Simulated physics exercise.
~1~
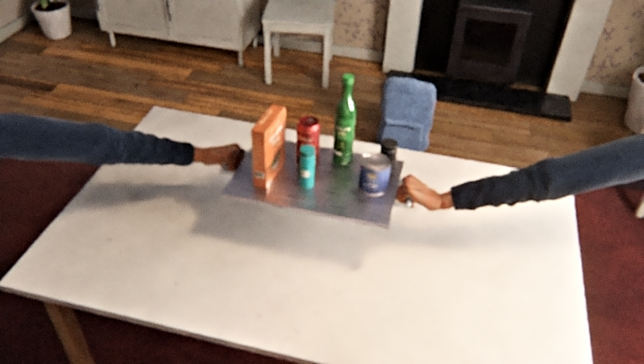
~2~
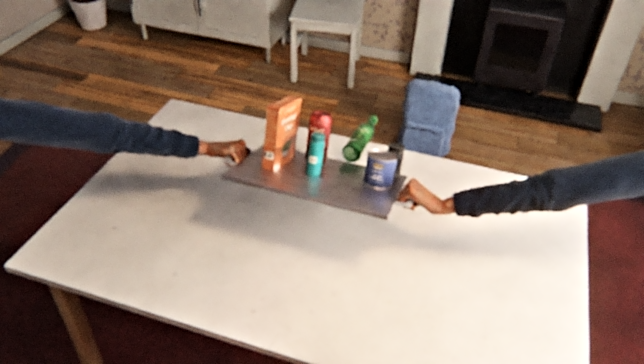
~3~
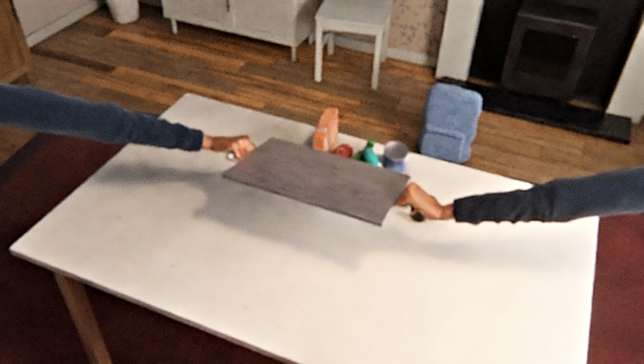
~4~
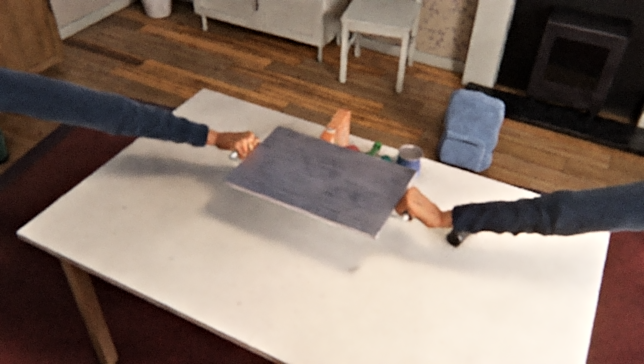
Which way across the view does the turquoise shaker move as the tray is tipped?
The turquoise shaker moves to the right as the viewer sees it.
Two hands tip a tray's far side down until all the items slide off behind it.
